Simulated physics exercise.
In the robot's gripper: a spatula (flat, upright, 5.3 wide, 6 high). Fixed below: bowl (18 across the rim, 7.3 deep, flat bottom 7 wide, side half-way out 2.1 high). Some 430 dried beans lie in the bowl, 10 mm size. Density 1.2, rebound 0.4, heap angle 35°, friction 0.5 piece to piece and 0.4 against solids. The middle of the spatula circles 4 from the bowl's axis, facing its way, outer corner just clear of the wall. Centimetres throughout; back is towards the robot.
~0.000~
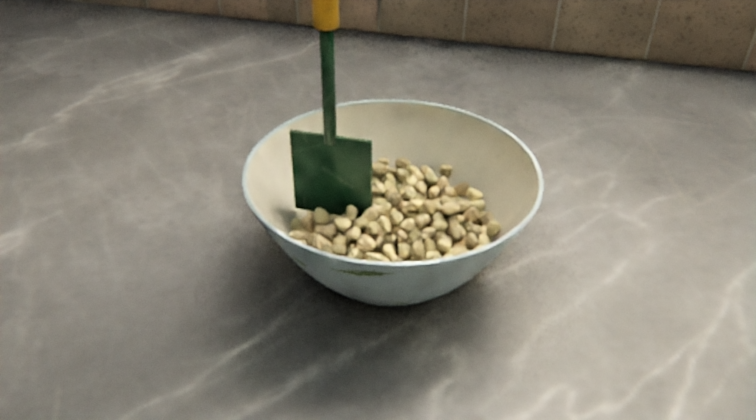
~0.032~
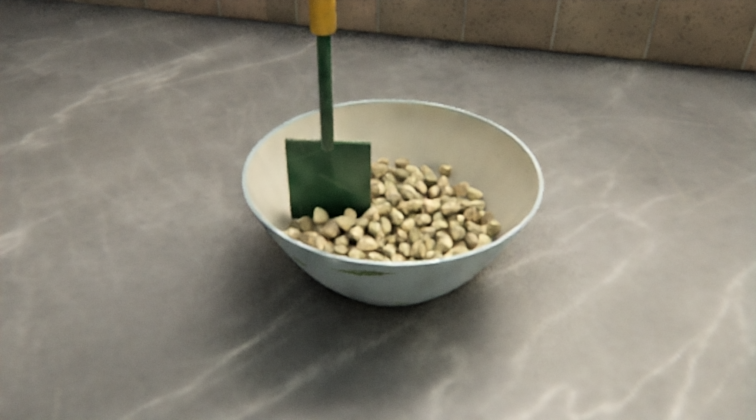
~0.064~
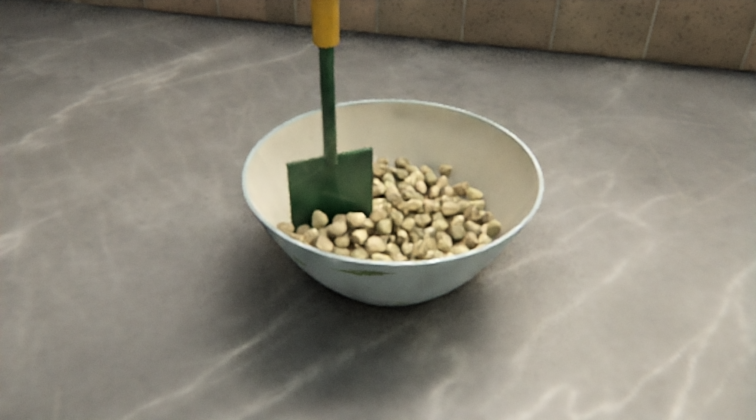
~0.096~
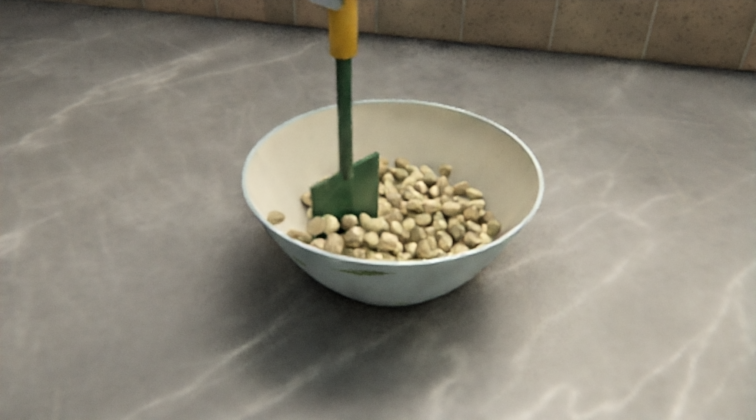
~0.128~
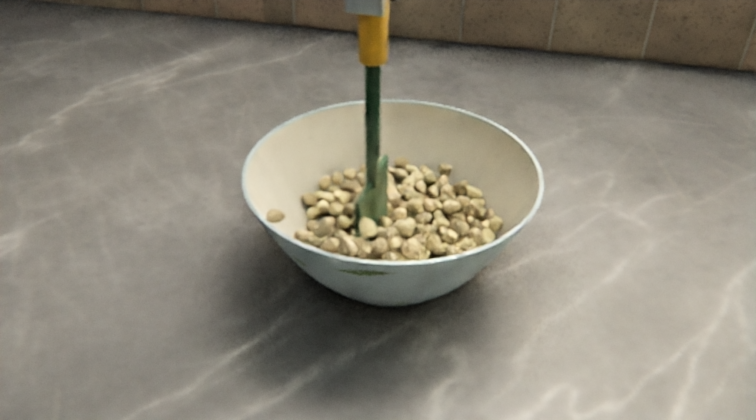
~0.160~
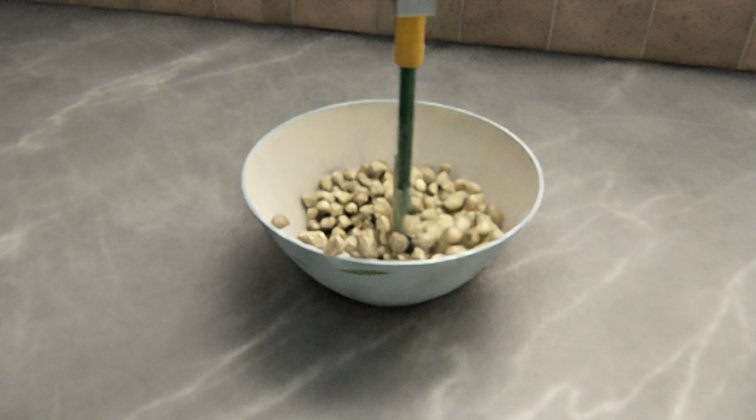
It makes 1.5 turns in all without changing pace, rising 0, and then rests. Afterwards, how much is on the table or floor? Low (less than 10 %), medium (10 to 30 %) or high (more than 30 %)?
Share on the table or floor: Medium (10 to 30 %).
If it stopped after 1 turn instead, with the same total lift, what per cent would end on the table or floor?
Then about 15 per cent.
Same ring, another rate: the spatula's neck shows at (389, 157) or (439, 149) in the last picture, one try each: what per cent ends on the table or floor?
Some 15 and 25 per cent.
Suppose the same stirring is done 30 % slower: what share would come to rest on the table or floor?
In that case some 5 per cent.
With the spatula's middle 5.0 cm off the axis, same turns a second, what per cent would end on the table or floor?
It would be near 0 per cent.
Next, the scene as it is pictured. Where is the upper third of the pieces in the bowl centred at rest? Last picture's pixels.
At about (448, 193).
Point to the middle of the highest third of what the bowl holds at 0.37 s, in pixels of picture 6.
Near (378, 146).
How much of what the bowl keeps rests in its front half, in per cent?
Some 35 per cent.
After 0.37 s, 276° round, highest piece 10 above the table; 403 in the bowl, 7 on the table or floor, 18 in flight or on the tool.
After 0.58 s, 81° round, highest piece 9 above the table; 366 in the bowl, 45 on the table or floor, 17 in flight or on the tool.
After 0.88 s, 180° round, highest piece 6 above the table; 344 in the bowl, 84 on the table or floor.
After 1.58 s, 180° round, highest piece 6 above the table; 344 in the bowl, 84 on the table or floor.
In the end, 344 in the bowl, 84 on the table or floor. That is 20 % on the table or floor.
